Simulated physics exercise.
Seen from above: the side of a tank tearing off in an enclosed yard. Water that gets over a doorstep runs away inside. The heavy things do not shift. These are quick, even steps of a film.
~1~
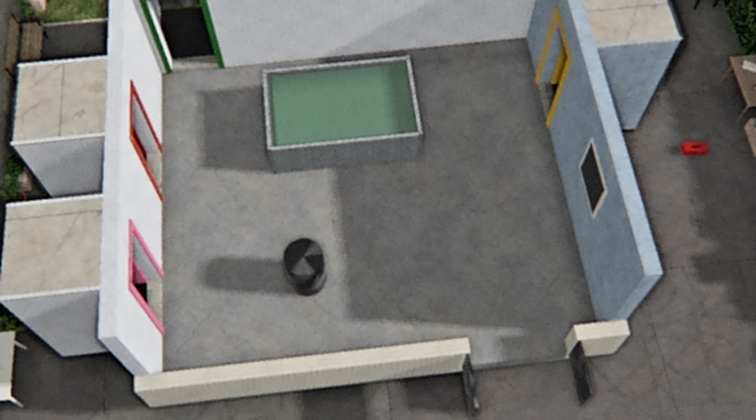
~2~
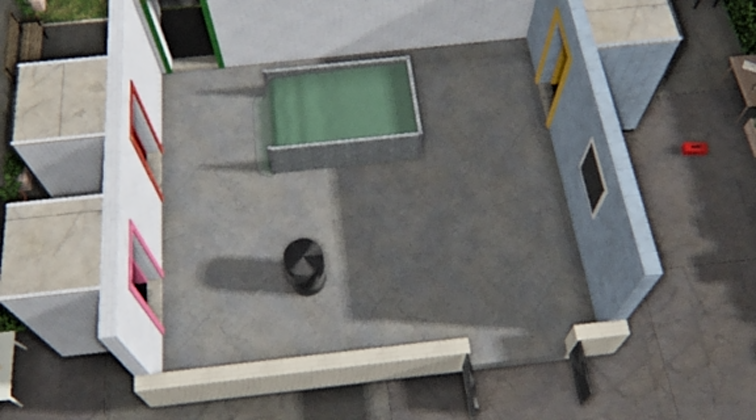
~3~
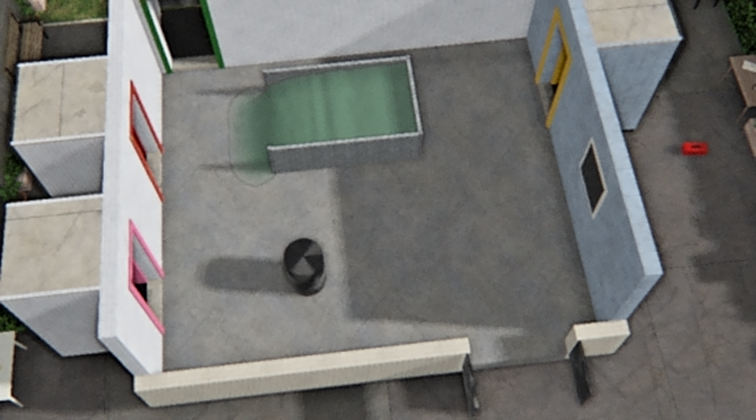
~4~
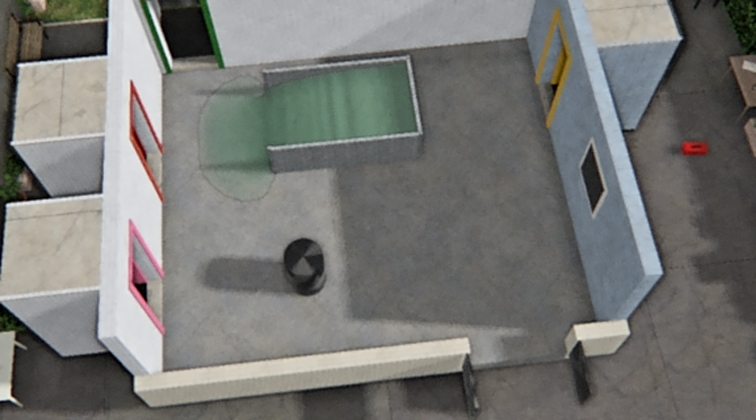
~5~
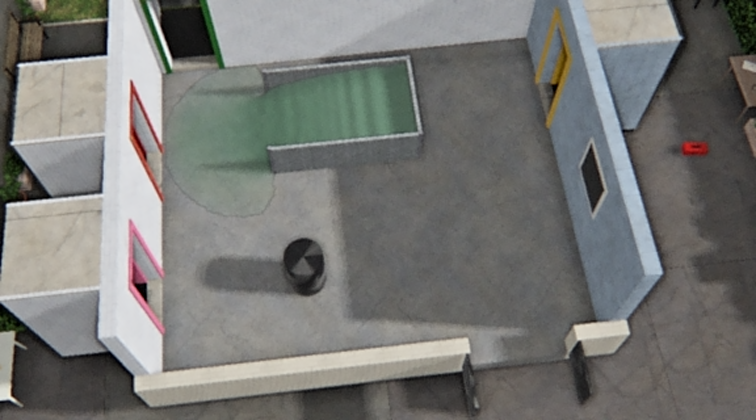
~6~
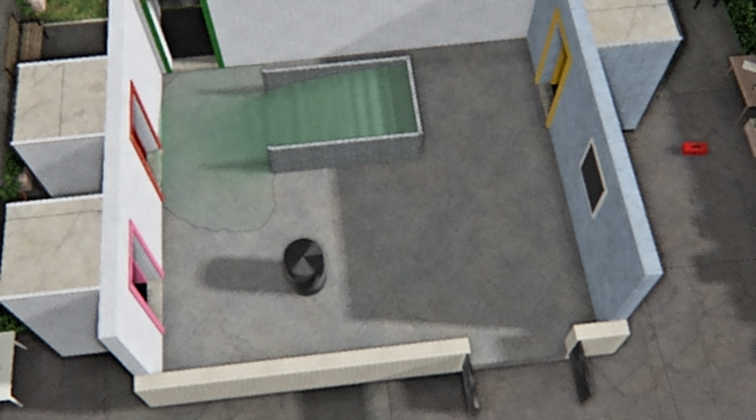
A rectangular tank of green water losing its left side in a walled yard, the water spreading leftward across the grey floor.
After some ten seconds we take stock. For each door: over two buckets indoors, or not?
The green door lets in a lot; the red door lets in a lot; the pink door lets in a lot; the yellow door admits no more than that.
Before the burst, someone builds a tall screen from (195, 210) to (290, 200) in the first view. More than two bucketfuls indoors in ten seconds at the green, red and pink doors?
One by one: Green door is over, red door lets more in, pink door is under.
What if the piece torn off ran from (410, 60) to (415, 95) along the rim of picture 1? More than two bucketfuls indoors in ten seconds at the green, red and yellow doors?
In short: The green door stays under; the red door is under; the yellow door passes that mark.
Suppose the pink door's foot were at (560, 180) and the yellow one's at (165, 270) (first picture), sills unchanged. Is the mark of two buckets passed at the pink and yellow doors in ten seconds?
Then: The pink one takes less; the yellow one goes over.
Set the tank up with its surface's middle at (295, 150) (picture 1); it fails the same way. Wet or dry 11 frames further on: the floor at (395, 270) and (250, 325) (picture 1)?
In turn: No water, awash.
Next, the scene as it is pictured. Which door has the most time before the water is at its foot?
The yellow one.
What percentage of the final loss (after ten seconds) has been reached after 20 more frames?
I make it 75 per cent.
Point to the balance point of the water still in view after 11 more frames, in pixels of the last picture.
I would point to (259, 140).
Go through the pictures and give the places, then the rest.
The first picture shows the tank at (341, 104) is whole and still.
In the second picture, water pours out at (272, 125) and has run to (260, 99).
In the third picture, the front is at (250, 92), out from the gap at (272, 127).
In the fourth picture, water pours out at (272, 128) and has run to (215, 96).
In the fifth picture, the front is at (172, 124), out from the gap at (273, 128).
In the sixth picture, the front is at (162, 93), out from the gap at (273, 128).
A moment on, water covers 20 % of the floor; the green door under two buckets in, the red door far over two buckets in, the pink door not reached, the yellow door not reached.
Next, water covers 25 % of the floor; the green door far over two buckets in, the red door far over two buckets in, the pink door wet at the sill, nothing in, the yellow door not reached.
Then, water covers 35 % of the floor; the green door far over two buckets in, the red door far over two buckets in, the pink door under two buckets in, the yellow door not reached.
Later, water covers 70 % of the floor; the green door far over two buckets in, the red door far over two buckets in, the pink door over two buckets in, the yellow door wet at the sill, nothing in.
In the end, water covers 95 % of the floor; the green door far over two buckets in, the red door far over two buckets in, the pink door over two buckets in, the yellow door under two buckets in.
